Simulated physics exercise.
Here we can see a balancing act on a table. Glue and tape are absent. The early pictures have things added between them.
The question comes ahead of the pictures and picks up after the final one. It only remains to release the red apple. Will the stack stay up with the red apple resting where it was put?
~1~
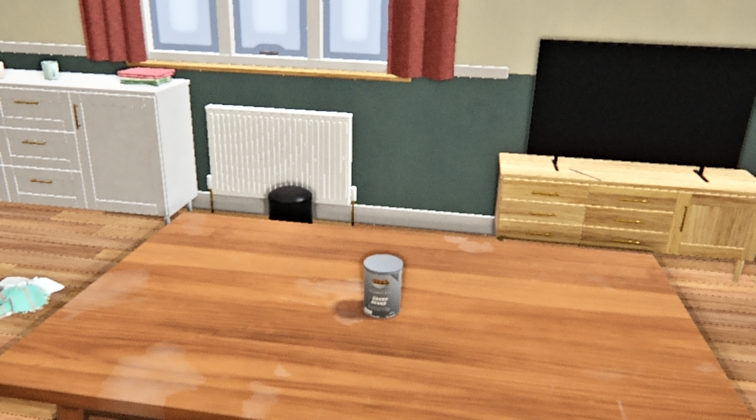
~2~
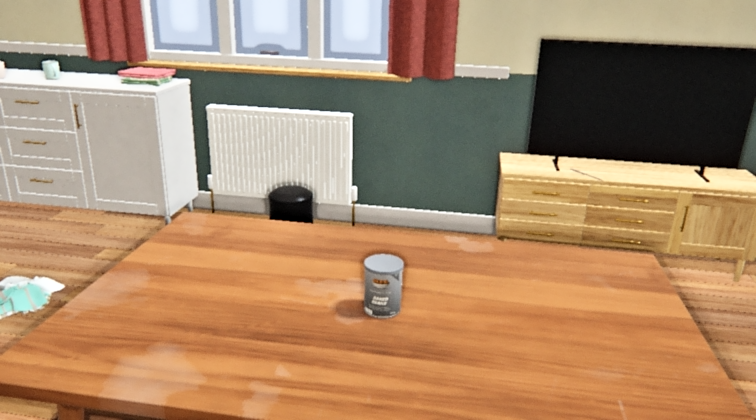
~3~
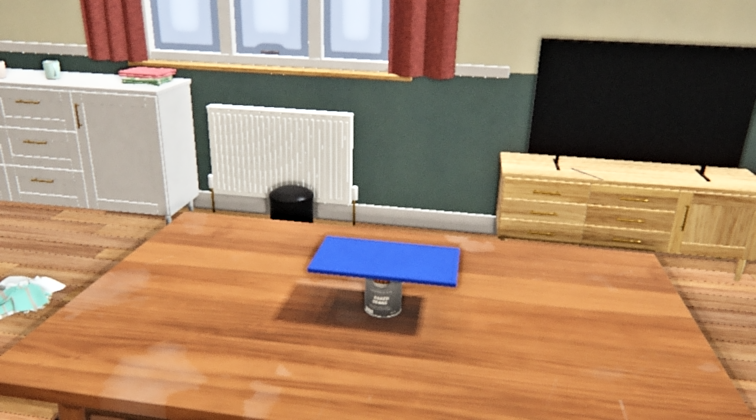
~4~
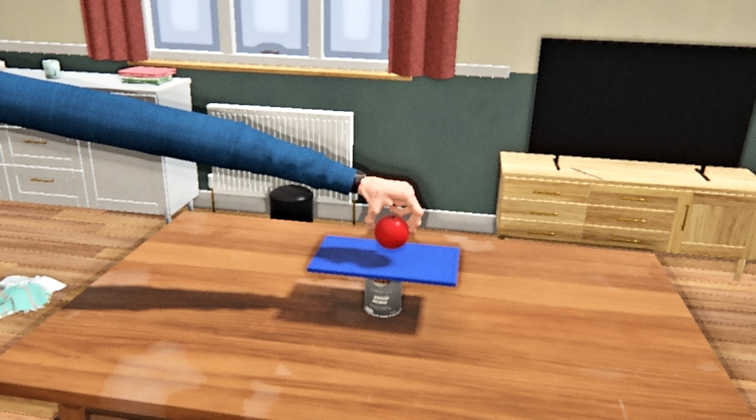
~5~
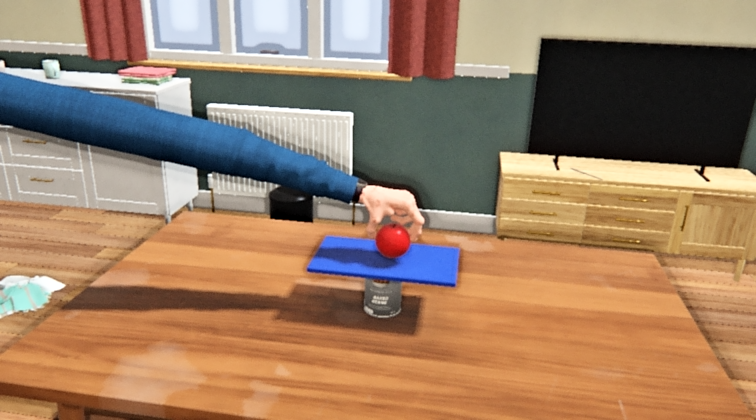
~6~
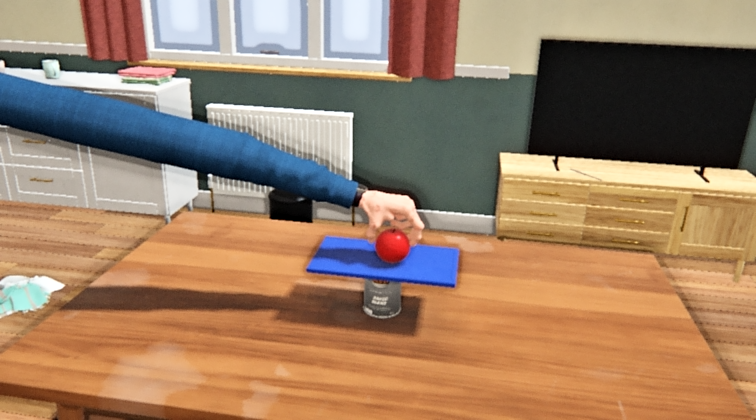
Yes.
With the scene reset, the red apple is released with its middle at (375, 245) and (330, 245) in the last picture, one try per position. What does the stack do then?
Result of try one is that it stays stable, and of try two that it tips over.
Then, 0.20 s after the last picture, nothing has stirred.
Then, 0.40 s after the last picture, red apple resting near (393, 246).
At rest, all 3 in place. Seen from the same camera at the end, red apple near (393, 246). The stack keeps its balance.
